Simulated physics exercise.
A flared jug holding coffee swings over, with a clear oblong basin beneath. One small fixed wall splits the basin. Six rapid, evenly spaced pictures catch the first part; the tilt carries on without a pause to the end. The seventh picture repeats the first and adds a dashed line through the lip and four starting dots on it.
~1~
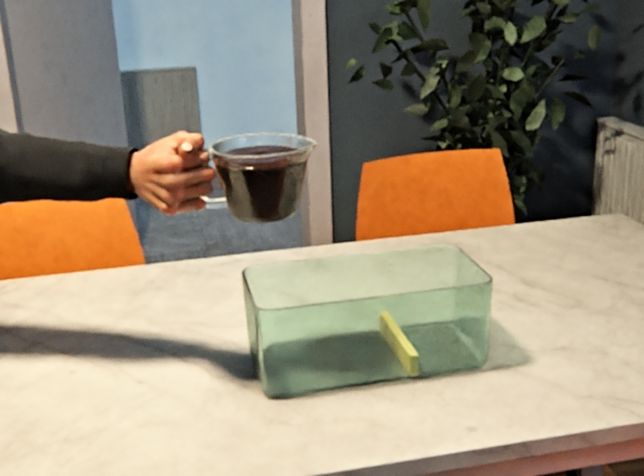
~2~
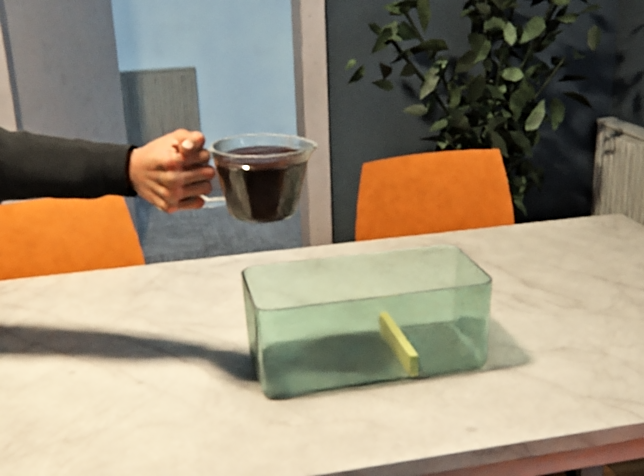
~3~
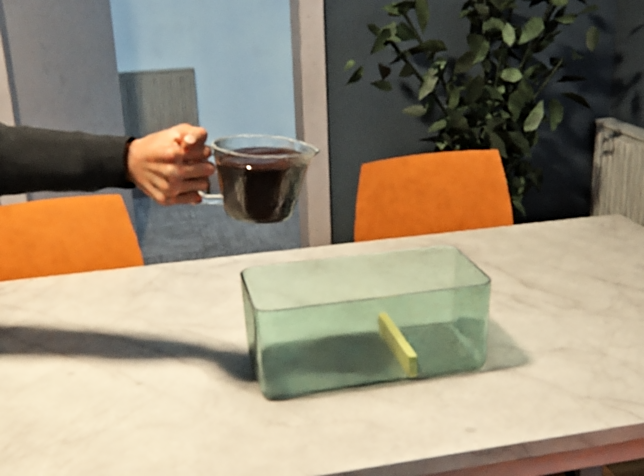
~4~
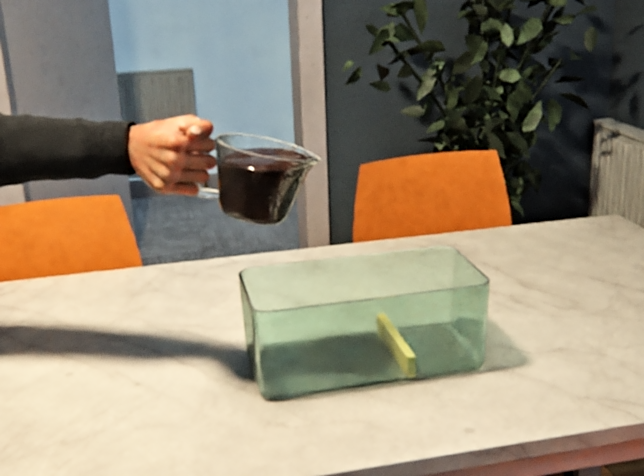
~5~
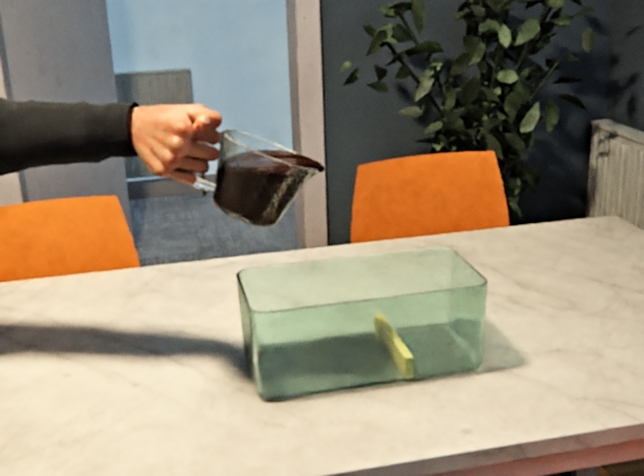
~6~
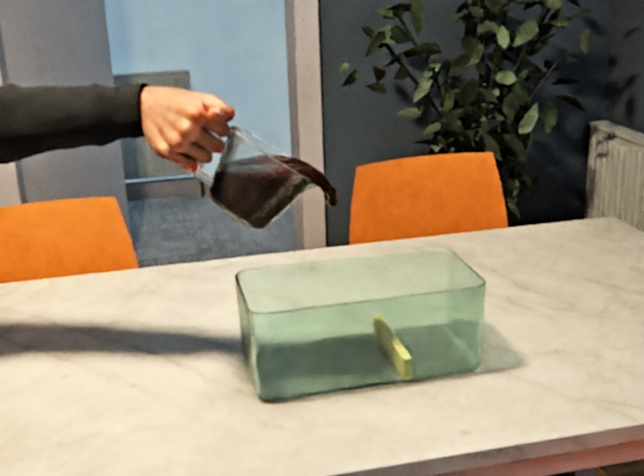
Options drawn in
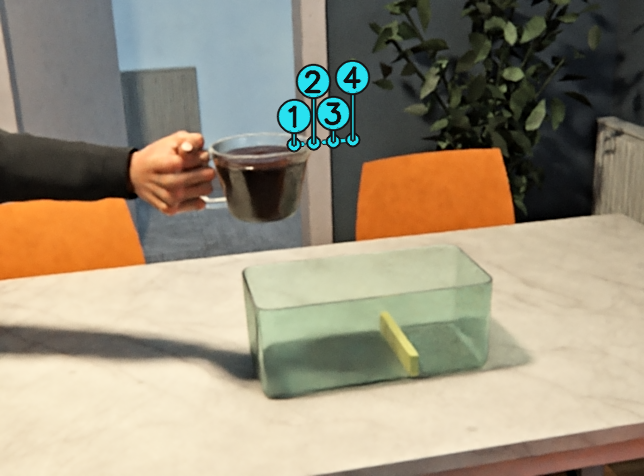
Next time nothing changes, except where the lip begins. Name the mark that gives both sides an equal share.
The answer is spot 4.
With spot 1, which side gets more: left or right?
The left one.
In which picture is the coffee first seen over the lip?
In picture 5.
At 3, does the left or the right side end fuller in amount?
The left side.
In cyan, 1 at (294, 144); 2 at (313, 143); 3 at (333, 141); 4 at (352, 139).
If 1 is chosen, about 84 % ends left of the wall and 14 % right of it.
If 2 is chosen, about 88 % ends left of the wall and 10 % right of it.
If 3 is chosen, about 72 % ends left of the wall and 26 % right of it.
If 4 is chosen, about 48 % ends left of the wall and 51 % right of it.
